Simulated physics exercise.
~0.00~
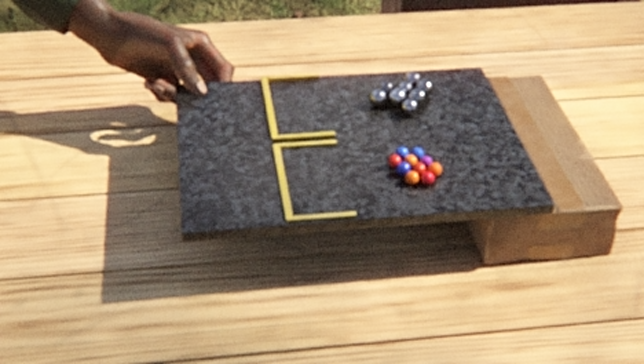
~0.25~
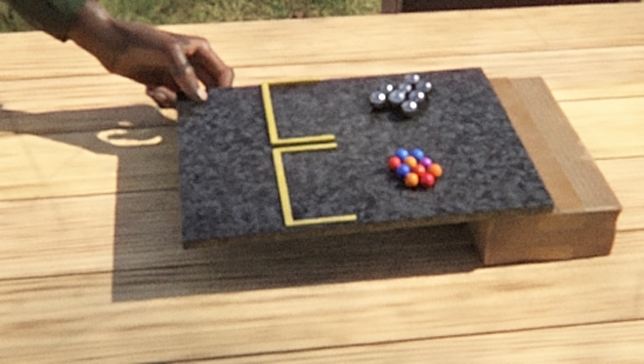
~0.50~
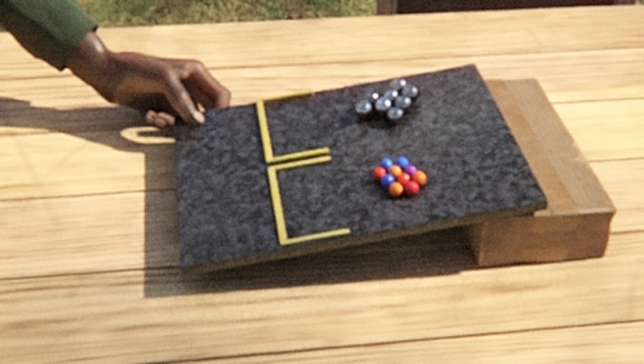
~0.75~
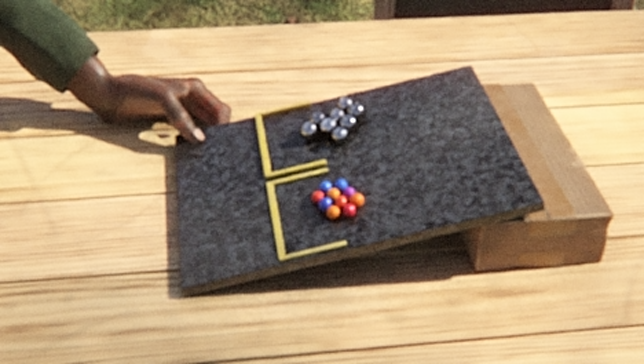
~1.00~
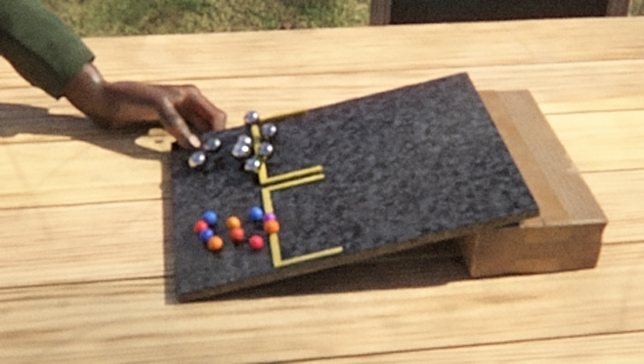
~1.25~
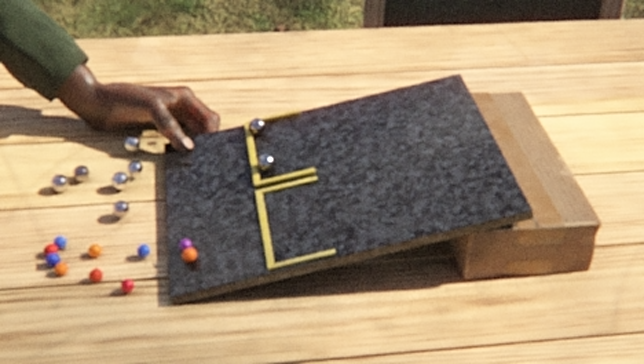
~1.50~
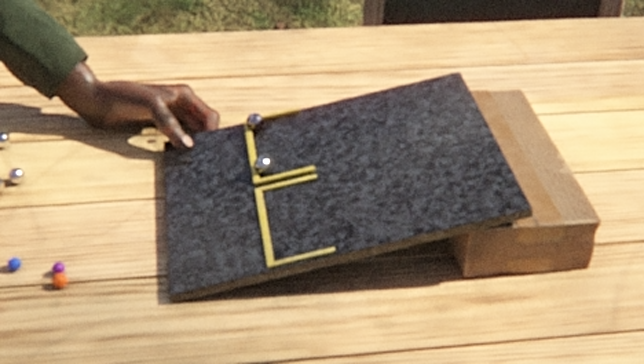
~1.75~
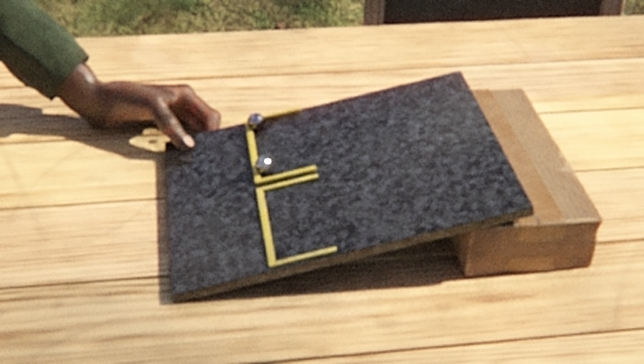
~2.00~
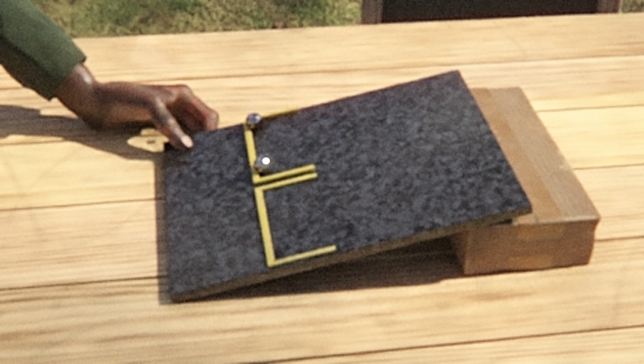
A dark speckled board lies across a pale wooden table outdoors, seen from above at an angle, its right end on a wooden block and a hand holding its far left corner. Shiny metal balls sit on its farther half and red, blue, orange and purple balls on the nearer half, with yellow bracket-shaped bars to their left. The hand lowers the left end, and the board tilts into a ramp. Both clusters slide left, then scatter past the bars and roll off across the table. Finally, the coloured balls are gone, while two metal ones remain at the farther bar.
